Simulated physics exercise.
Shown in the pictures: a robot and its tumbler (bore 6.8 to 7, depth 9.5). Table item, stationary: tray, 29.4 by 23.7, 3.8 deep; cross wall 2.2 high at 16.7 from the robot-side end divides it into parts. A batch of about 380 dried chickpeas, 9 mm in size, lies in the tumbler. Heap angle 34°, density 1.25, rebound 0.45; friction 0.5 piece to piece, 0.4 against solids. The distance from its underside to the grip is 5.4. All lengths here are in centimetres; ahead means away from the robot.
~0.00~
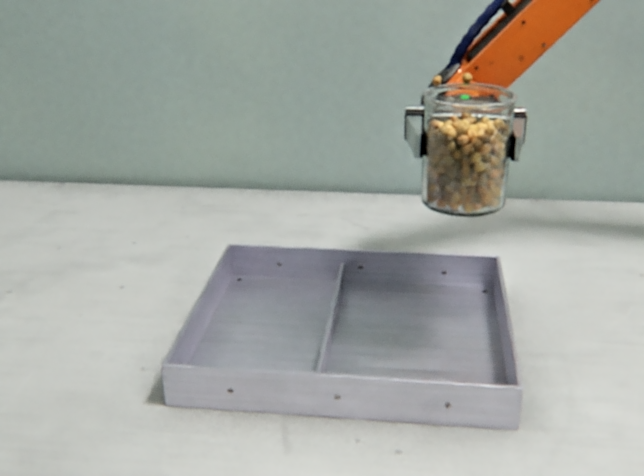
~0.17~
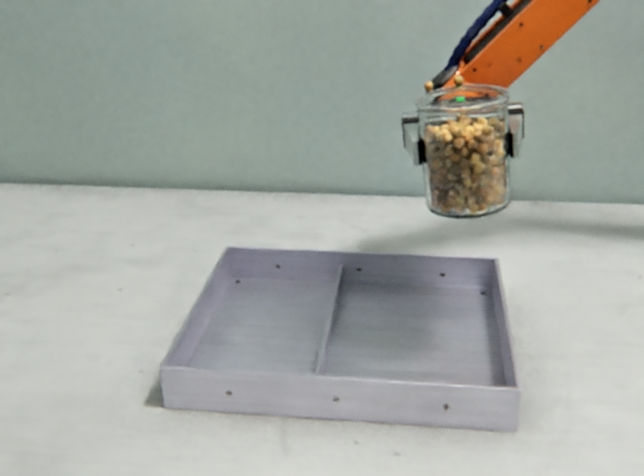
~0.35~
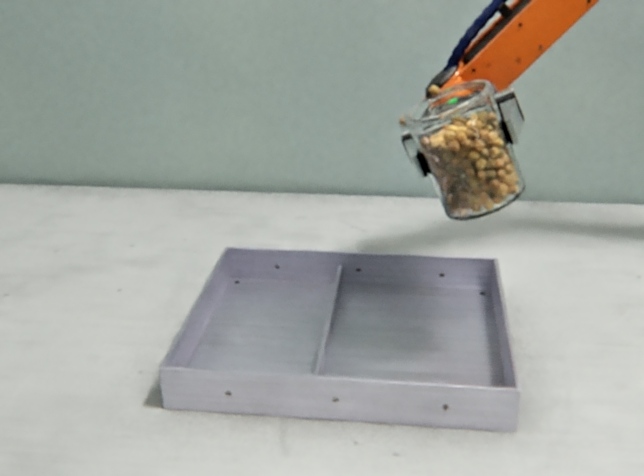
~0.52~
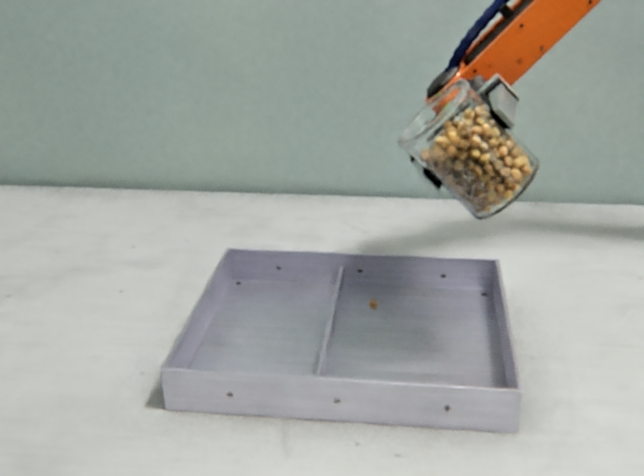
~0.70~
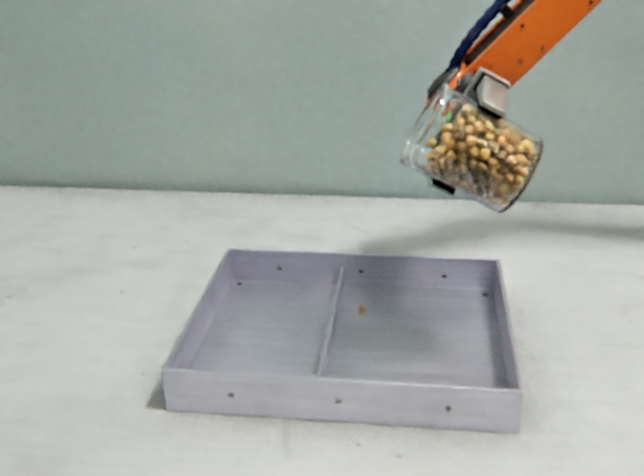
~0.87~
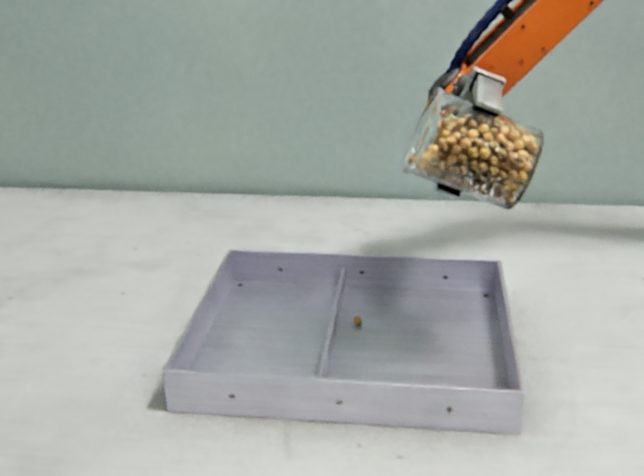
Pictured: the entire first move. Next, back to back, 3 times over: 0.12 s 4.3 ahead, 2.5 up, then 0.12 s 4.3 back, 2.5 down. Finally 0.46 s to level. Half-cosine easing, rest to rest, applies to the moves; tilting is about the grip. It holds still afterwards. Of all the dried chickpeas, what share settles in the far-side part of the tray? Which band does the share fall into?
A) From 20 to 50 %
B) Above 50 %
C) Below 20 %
Option A: From 20 to 50 %.
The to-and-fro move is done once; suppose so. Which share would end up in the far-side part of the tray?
Probably about 25 in a hundred.
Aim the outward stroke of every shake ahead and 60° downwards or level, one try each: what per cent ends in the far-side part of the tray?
Some 5 and 25 per cent.
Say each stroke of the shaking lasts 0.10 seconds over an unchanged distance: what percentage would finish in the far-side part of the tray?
I'd expect close to 60 in a hundred.
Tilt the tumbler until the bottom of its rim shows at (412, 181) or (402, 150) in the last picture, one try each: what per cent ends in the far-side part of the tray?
Around 65 per cent, then around 20 per cent.
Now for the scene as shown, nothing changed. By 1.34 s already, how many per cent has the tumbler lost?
60 %.
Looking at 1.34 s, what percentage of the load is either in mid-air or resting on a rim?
14 %.
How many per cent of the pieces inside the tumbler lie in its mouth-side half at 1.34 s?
I'd guess about 80 percent of it.
After 1.34 s, tilted 69° forward, highest piece 22 above the table; 162 in the tumbler, 109 in the far-side part, 60 in the robot-side part, 54 in flight or on a rim.
After 1.81 s, tilted 36° forward, highest piece 22 above the table; 149 in the far-side part, 125 in the robot-side part, 106 in the tumbler, 4 on the table or floor, 1 in flight or on a rim.
After 2.25 s, level, highest piece 20 above the table; 150 in the far-side part, 125 in the robot-side part, 106 in the tumbler, 4 on the table or floor.
After 3.30 s, level, highest piece 20 above the table; 150 in the far-side part, 125 in the robot-side part, 106 in the tumbler, 4 on the table or floor.
In the end, 150 in the far-side part, 125 in the robot-side part, 106 in the tumbler, 4 on the table or floor. That is 39 % in the far-side part of the tray.
